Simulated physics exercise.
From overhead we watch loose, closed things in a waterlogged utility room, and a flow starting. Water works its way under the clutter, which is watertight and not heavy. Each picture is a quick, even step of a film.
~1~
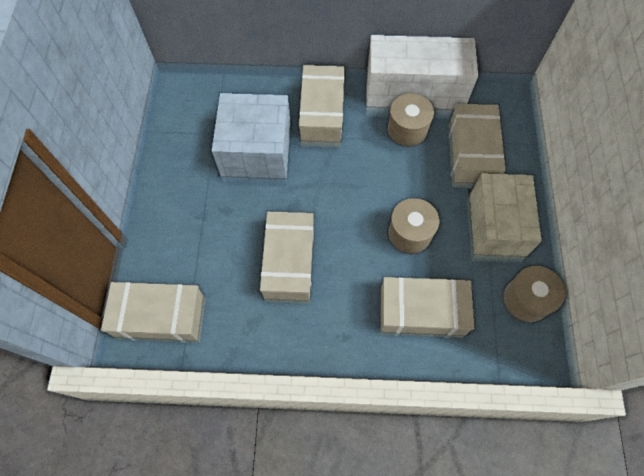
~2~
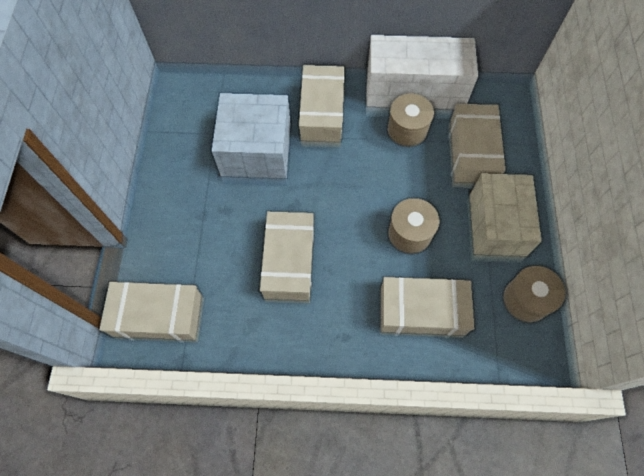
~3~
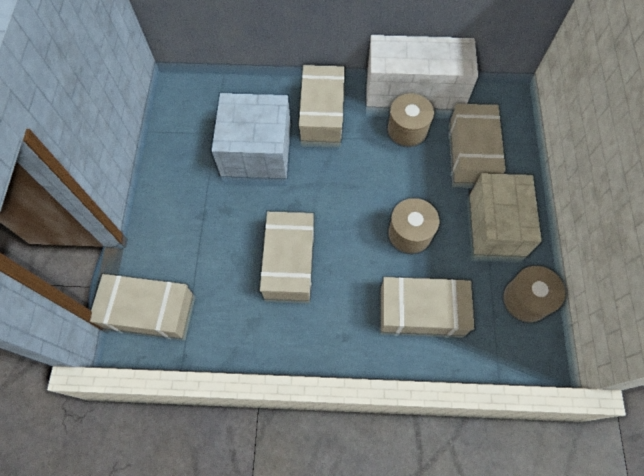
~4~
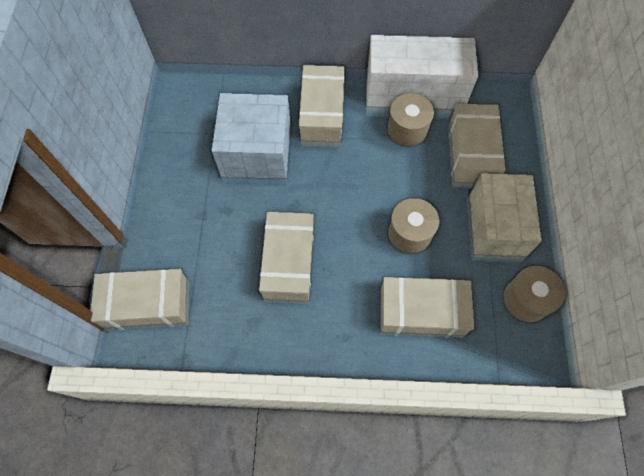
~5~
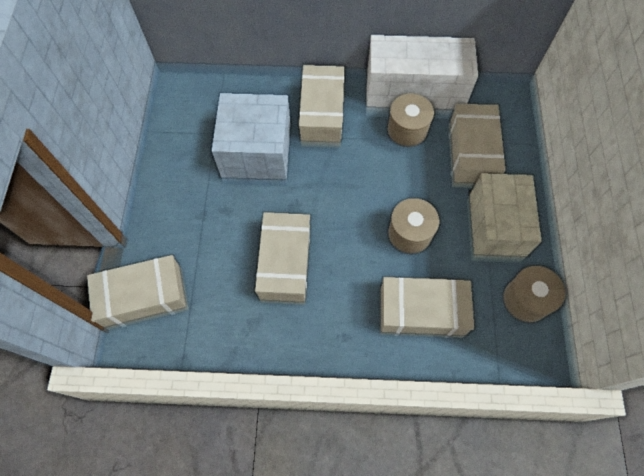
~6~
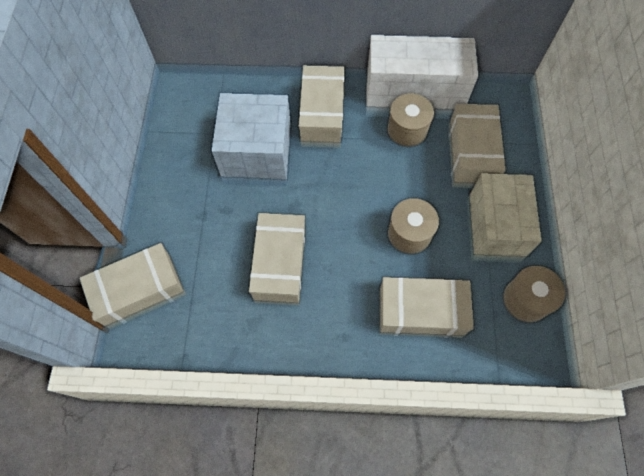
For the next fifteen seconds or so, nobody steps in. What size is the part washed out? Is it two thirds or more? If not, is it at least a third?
Watching it, I'd put the amount that escapes beneath one third.
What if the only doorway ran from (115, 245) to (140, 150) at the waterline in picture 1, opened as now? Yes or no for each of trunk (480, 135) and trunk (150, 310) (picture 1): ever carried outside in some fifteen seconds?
Well, the first one never leaves, but the second one leaves.
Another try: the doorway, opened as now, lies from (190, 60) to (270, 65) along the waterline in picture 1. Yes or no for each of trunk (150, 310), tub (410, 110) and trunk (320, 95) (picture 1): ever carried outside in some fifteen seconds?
Same order as asked: Never leaves, exits, exits.
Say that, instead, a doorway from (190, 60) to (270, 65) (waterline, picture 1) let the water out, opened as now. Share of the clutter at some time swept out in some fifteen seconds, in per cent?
Some 20 per cent of the things, roughly.
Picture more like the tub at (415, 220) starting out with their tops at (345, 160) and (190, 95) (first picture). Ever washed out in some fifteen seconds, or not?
First one does not escape, second one does not escape.
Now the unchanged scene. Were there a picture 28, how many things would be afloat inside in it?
By my reckoning the number comes out at 7.
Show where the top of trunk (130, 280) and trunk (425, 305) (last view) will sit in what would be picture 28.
They should end up near (83, 264) and (390, 309) respectively.
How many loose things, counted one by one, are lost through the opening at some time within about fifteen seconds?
By my count, 0.
A moment on, 0 of 8 are out; 7 afloat.
Next, 0 of 8 are out; 7 afloat.
Later, 0 of 8 are out; 7 afloat.
In the end, 0 of 8 are out; 7 afloat.
